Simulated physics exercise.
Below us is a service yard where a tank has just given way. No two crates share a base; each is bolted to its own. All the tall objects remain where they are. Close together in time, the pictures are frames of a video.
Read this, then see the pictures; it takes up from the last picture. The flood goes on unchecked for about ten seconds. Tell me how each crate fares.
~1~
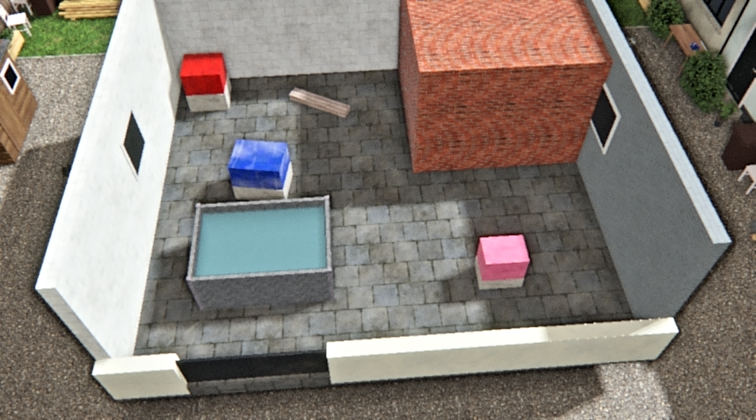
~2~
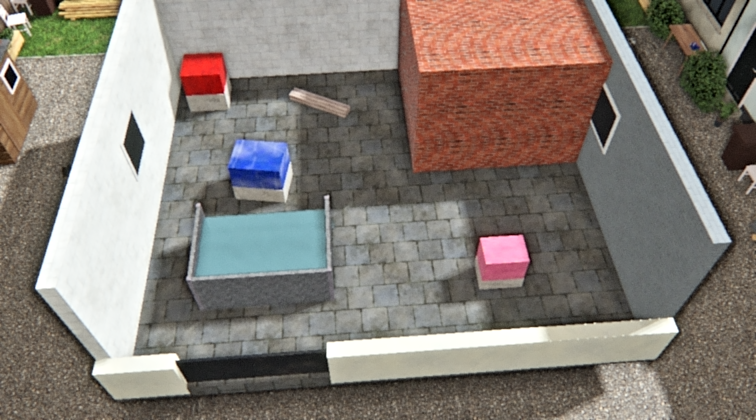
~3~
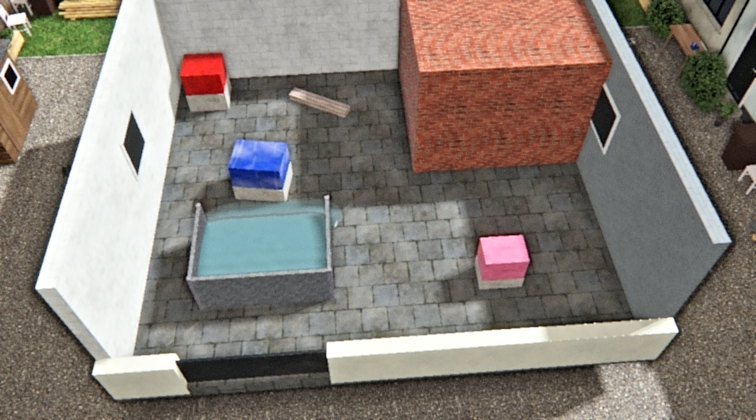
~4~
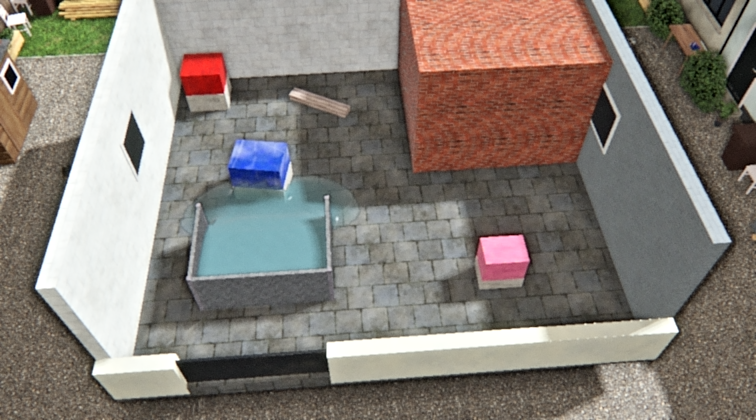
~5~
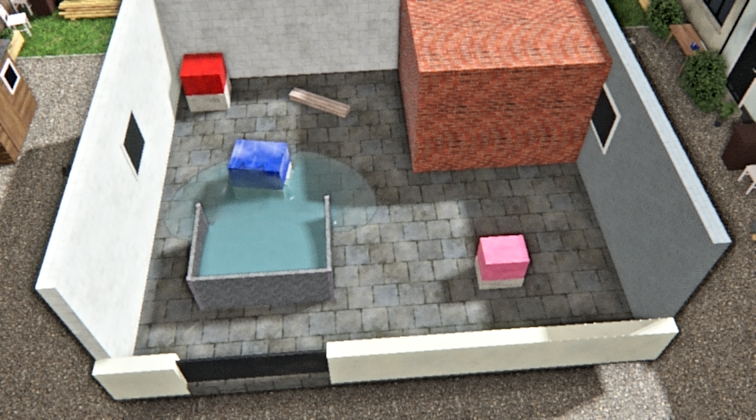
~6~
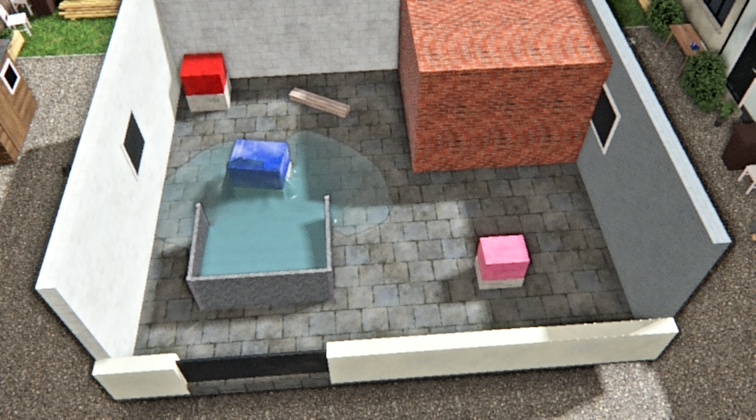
Red crate: Safe, blue crate: Not safe, pink crate: Safe.
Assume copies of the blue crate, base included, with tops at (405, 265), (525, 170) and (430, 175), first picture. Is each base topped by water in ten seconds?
Result, in sequence: Is missed, is missed, is missed.
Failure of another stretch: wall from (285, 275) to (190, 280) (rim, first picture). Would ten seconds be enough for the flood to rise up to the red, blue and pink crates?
The red one is not reached; the blue one is not reached; the pink one is not reached.
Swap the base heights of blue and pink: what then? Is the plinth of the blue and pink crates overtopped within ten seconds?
Taking them in turn, the blue crate is drenched, then the pink crate stays clear.
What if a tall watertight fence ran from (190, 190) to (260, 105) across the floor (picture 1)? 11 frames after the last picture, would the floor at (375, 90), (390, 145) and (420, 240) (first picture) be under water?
As listed: Flooded, under water, not flooded.
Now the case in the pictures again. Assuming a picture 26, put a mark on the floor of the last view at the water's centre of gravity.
Centre of mass: Roughly (288, 163).
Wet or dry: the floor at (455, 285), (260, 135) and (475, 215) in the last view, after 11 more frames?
Point one left clear, point two sodden, point three left clear.
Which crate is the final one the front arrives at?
Pick: The crate marked pink.
A moment on, water covers 35 % of the floor; the red crate water round its plinth, the blue crate water round its plinth, the pink crate not reached.
Next, water covers 45 % of the floor; the red crate water round its plinth, the blue crate water round its plinth, the pink crate not reached.
Then, water covers 60 % of the floor; the red crate water round its plinth, the blue crate water round its plinth, the pink crate not reached.
Later, water covers 75 % of the floor; the red crate water round its plinth, the blue crate water round its plinth, the pink crate not reached.
In the end, water covers 95 % of the floor; the red crate stayed above the water, the blue crate was topped, the pink crate stayed above the water.
